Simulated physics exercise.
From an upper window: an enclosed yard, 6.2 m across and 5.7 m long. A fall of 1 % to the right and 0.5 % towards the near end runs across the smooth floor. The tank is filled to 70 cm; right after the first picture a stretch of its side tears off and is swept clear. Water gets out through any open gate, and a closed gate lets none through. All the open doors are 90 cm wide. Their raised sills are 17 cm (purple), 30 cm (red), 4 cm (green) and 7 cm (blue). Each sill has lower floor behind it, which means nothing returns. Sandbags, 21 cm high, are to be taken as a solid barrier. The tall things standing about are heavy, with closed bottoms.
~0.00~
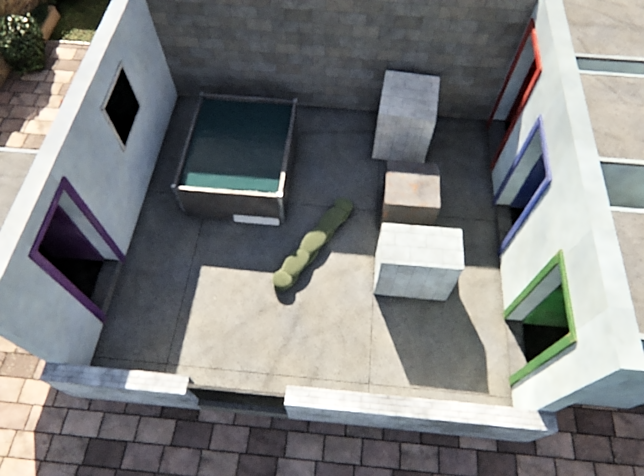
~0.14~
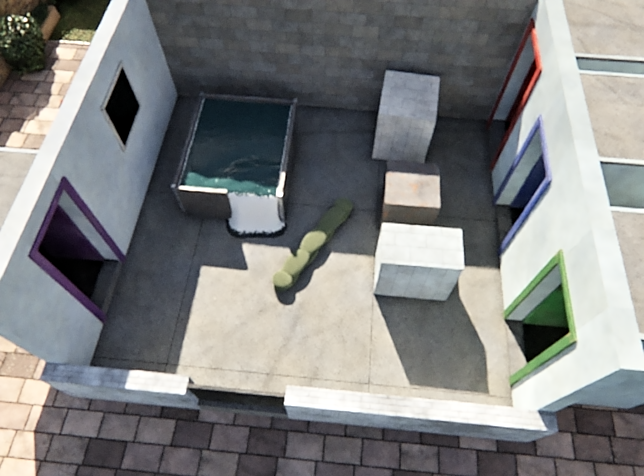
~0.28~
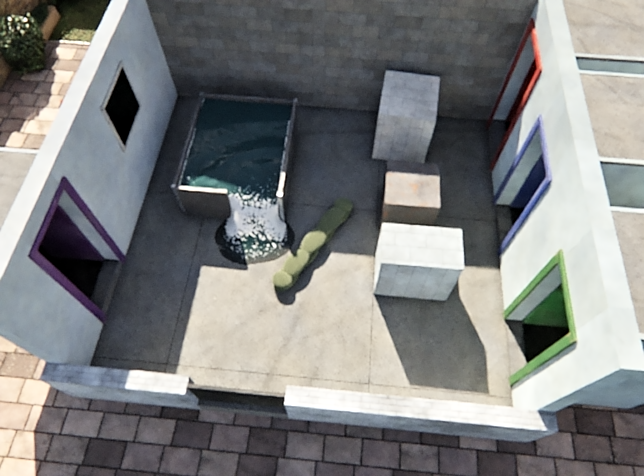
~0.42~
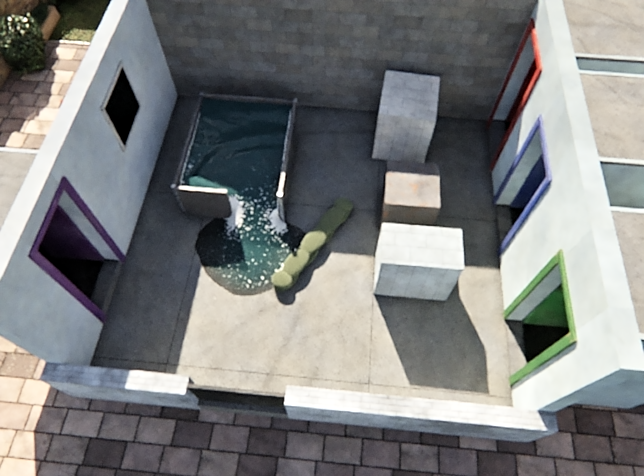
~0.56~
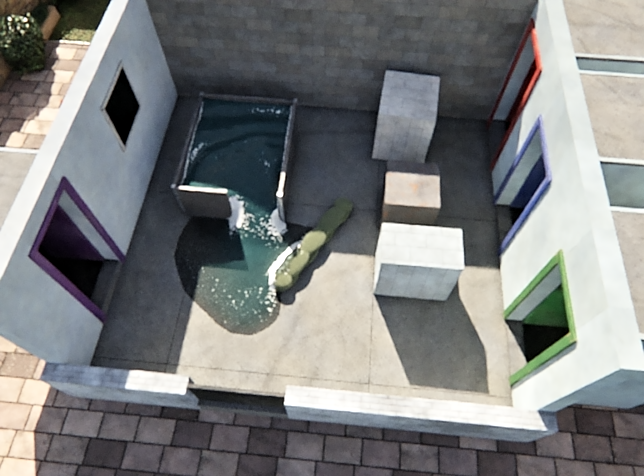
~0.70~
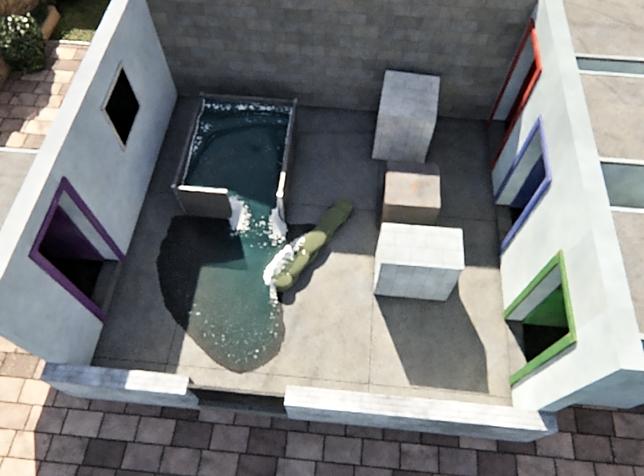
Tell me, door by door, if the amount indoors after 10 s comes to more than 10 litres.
Door by door: The purple door lets in no more than 10 litres; the red door lets in no more than 10 litres; the green door lets in more than 10 litres; the blue door lets in no more than 10 litres.
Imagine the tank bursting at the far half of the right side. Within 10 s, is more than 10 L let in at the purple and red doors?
Then: Purple not over, red not over.
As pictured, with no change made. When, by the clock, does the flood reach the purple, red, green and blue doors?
So purple at 1.2 s, red at 6.0 s, green at 3.0 s, and blue at 4.5 s.
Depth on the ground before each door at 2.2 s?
Purple 3 cm, red 0 cm, green 0 cm, blue 0 cm.
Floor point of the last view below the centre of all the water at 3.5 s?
I'd put it close to (245, 249).
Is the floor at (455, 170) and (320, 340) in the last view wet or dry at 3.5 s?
Untouched, soaked.
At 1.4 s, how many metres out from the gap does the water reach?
Distance: Approx. 3.4 m.
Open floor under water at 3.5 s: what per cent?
Close to 55 in a hundred parts are wet.
After 1.4 s water covers 30 % of the floor and is deepest (41 cm) near (290, 261); purple door 3 cm at the sill, 0 L in, red door not reached, green door not reached, blue door not reached.
After 2.2 s water covers 40 % of the floor and is deepest (45 cm) near (87, 376); purple door 3 cm at the sill, 0 L in, red door not reached, green door not reached, blue door not reached.
After 3.5 s water covers 55 % of the floor and is deepest (26 cm) near (99, 377); purple door 11 cm at the sill, 0 L in, red door not reached, green door 8 cm at the sill, 5 L in, blue door not reached.
After 6.0 s water covers 85 % of the floor and is deepest (20 cm) near (290, 261); purple door 11 cm at the sill, 0 L in, red door 1 cm at the sill, 0 L in, green door 13 cm at the sill, 84 L in, blue door 3 cm at the sill, 0 L in.
After 10.0 s water covers 95 % of the floor and is deepest (16 cm) near (489, 173); purple door 7 cm at the sill, 0 L in, red door 13 cm at the sill, 0 L in, green door 9 cm at the sill, 188 L in, blue door 4 cm at the sill, 0 L in.
